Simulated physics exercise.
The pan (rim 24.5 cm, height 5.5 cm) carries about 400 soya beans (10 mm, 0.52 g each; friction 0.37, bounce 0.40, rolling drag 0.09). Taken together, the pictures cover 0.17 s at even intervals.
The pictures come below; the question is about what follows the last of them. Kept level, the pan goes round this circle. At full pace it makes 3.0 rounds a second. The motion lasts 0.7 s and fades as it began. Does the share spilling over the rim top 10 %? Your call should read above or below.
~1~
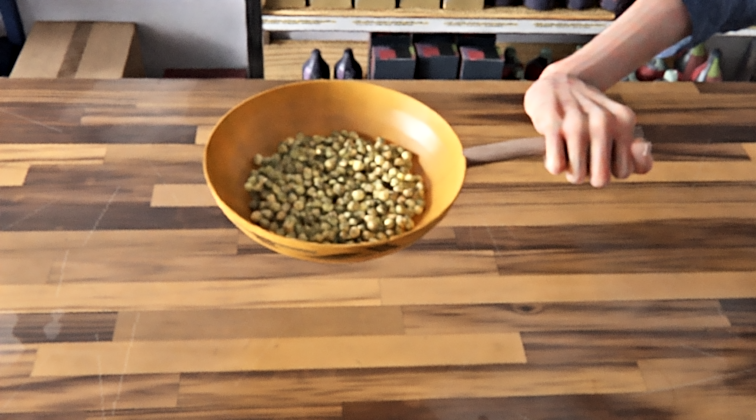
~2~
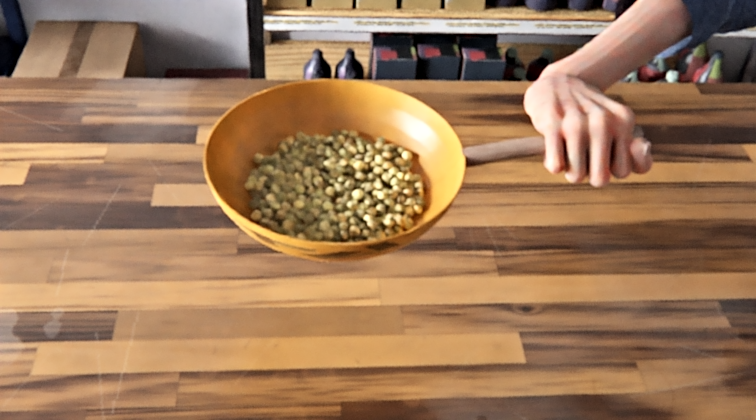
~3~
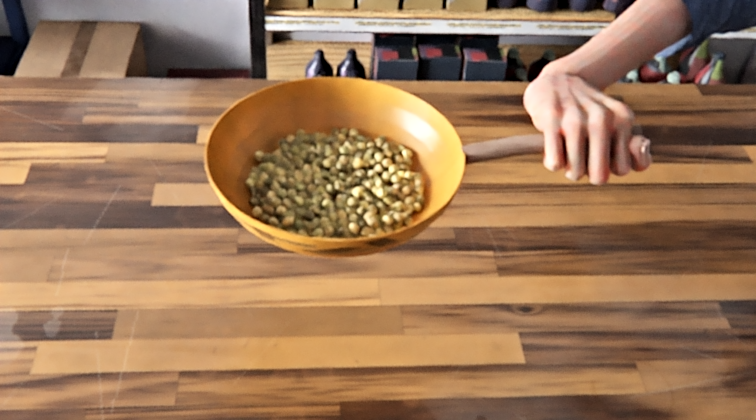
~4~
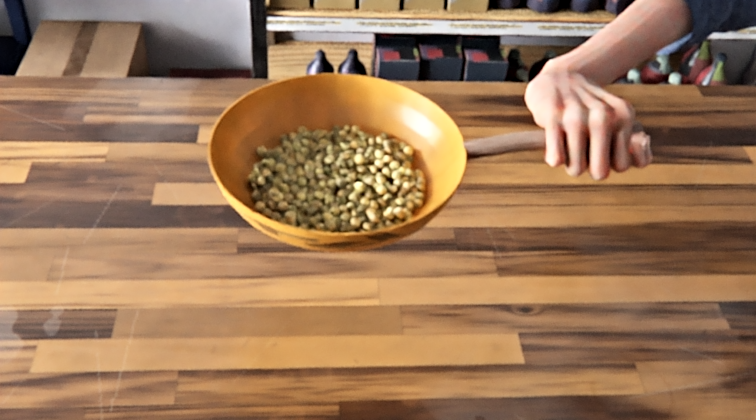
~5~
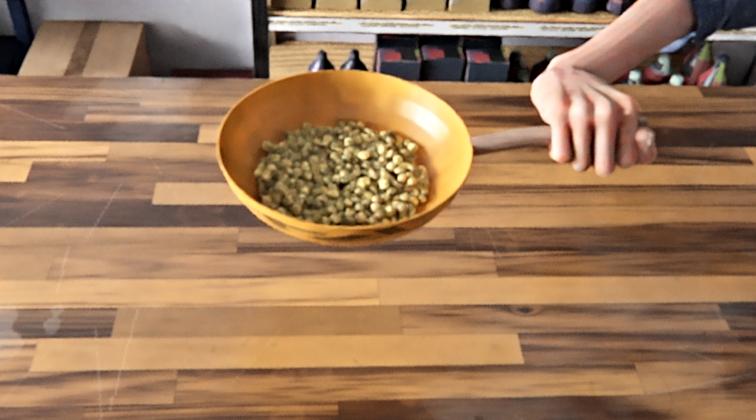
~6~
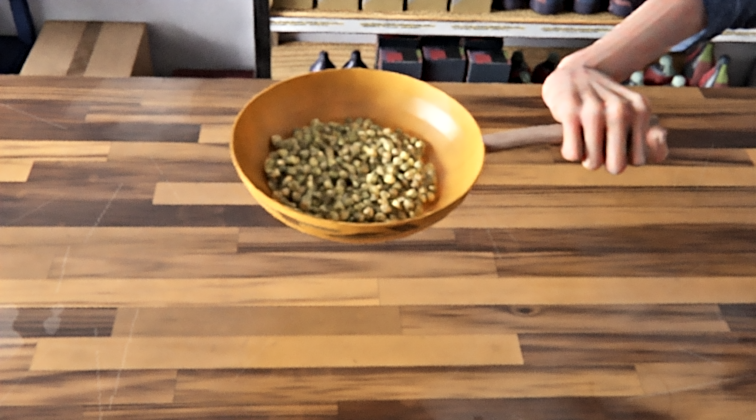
My call is below.
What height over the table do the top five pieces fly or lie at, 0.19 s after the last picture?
Estimate: Near 16 cm.
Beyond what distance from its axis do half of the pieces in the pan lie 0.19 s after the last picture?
Close to 6.5 cm, I'd say.
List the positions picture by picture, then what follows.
In the first frame, pan at (333, 251); tilt 0 degrees; moved 0.0 cm; top of the load at (322, 140).
In the second frame, pan at (333, 250); tilt 0 degrees; moved 0.1 cm; top of the load at (317, 139).
In the third frame, pan at (333, 246); tilt 0 degrees; moved 0.6 cm; top of the load at (317, 137).
In the fourth frame, pan at (336, 240); tilt 0 degrees; moved 1.3 cm; top of the load at (318, 134).
In the fifth frame, pan at (342, 233); tilt 0 degrees; moved 2.3 cm; top of the load at (323, 130).
In the sixth frame, pan at (354, 230); tilt 0 degrees; moved 3.3 cm; top of the load at (331, 127).
Then, 0.19 s after the last picture, pan 100 %; middle of the pieces not yet landed near (382, 188).
Then, 0.35 s after the last picture, pan 100 %; middle of the pieces not yet landed near (358, 188).
Then, 0.50 s after the last picture, pan 100 %; middle of the pieces not yet landed near (367, 190).
Then, 0.65 s after the last picture, pan 100 %; middle of the pieces not yet landed near (367, 191).
In the end, pan 100 %.
